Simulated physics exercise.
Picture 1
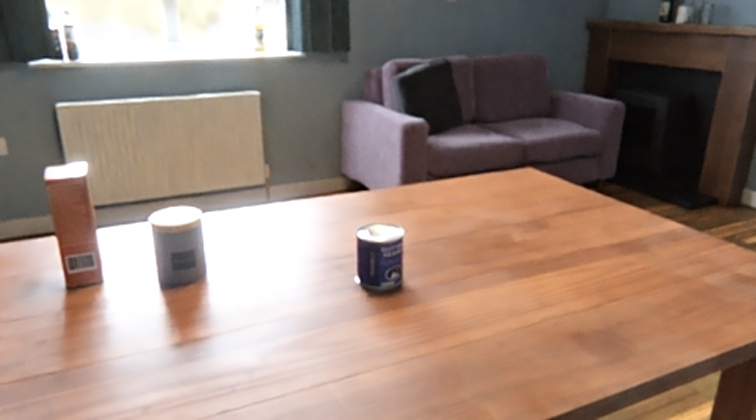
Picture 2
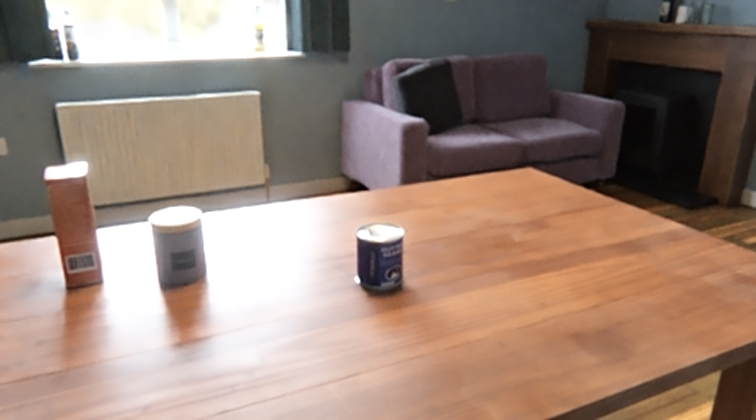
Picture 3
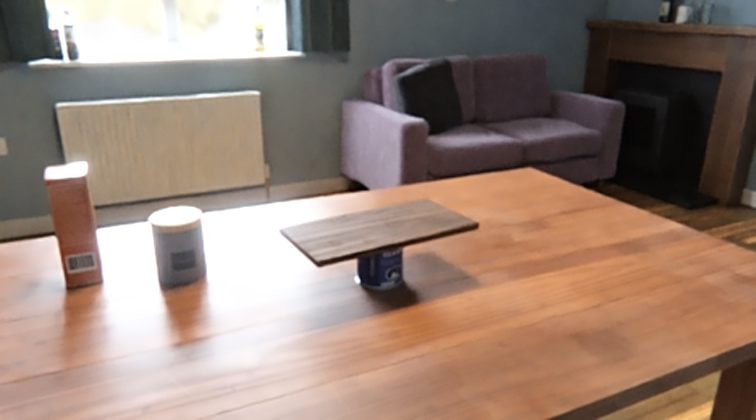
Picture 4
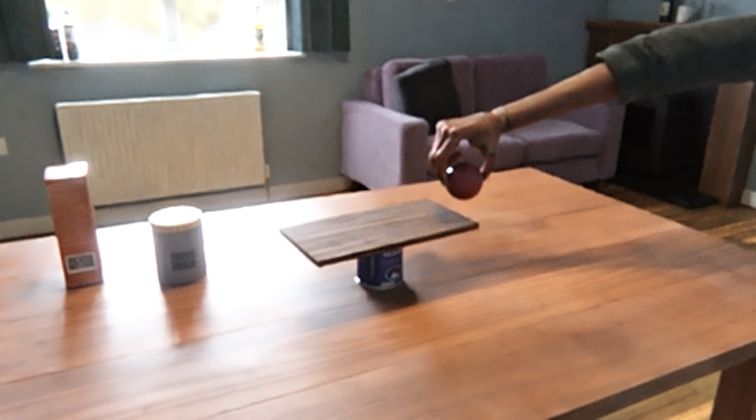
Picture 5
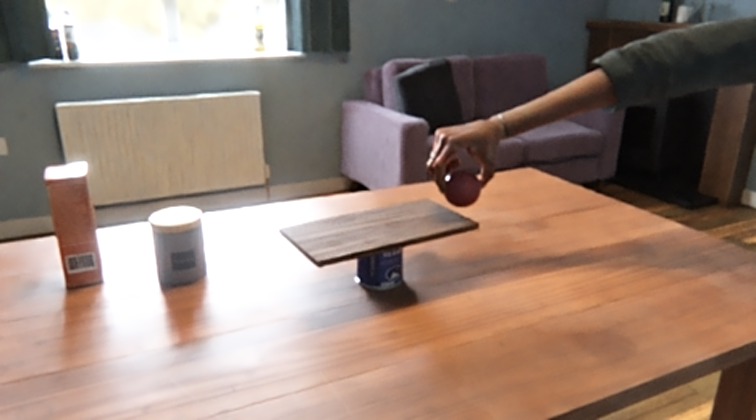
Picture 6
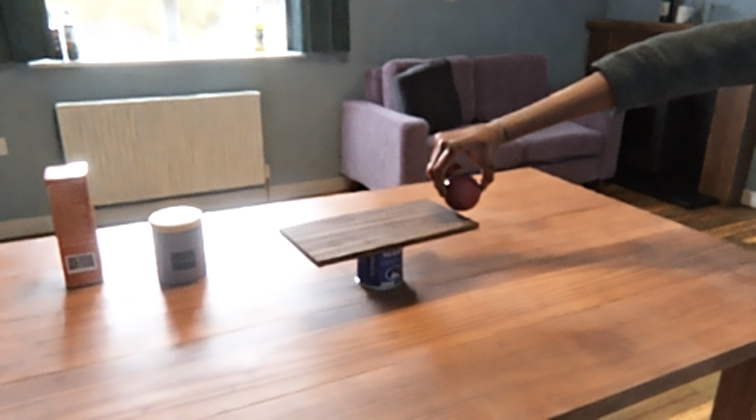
On a wooden table in a living room, a board appears atop a blue pot and a hand lowers a red apple onto its right end.
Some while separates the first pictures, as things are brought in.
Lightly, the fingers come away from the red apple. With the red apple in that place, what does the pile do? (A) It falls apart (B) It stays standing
Option A: It falls apart.
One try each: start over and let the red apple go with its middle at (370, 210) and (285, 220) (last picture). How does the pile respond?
So the first time it does not fall and the second time it goes over.
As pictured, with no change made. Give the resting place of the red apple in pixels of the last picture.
It ends near (488, 239).
Then, 0.30 s after the last picture, red apple now fallen.
Then, 0.50 s after the last picture, things are still on the move.
Then, 2.00 s after the last picture, nothing new.
At rest, fallen, red apple; the other 4 in place. Seen from the same camera at the end, red apple near (488, 239). The pile loses its balance.
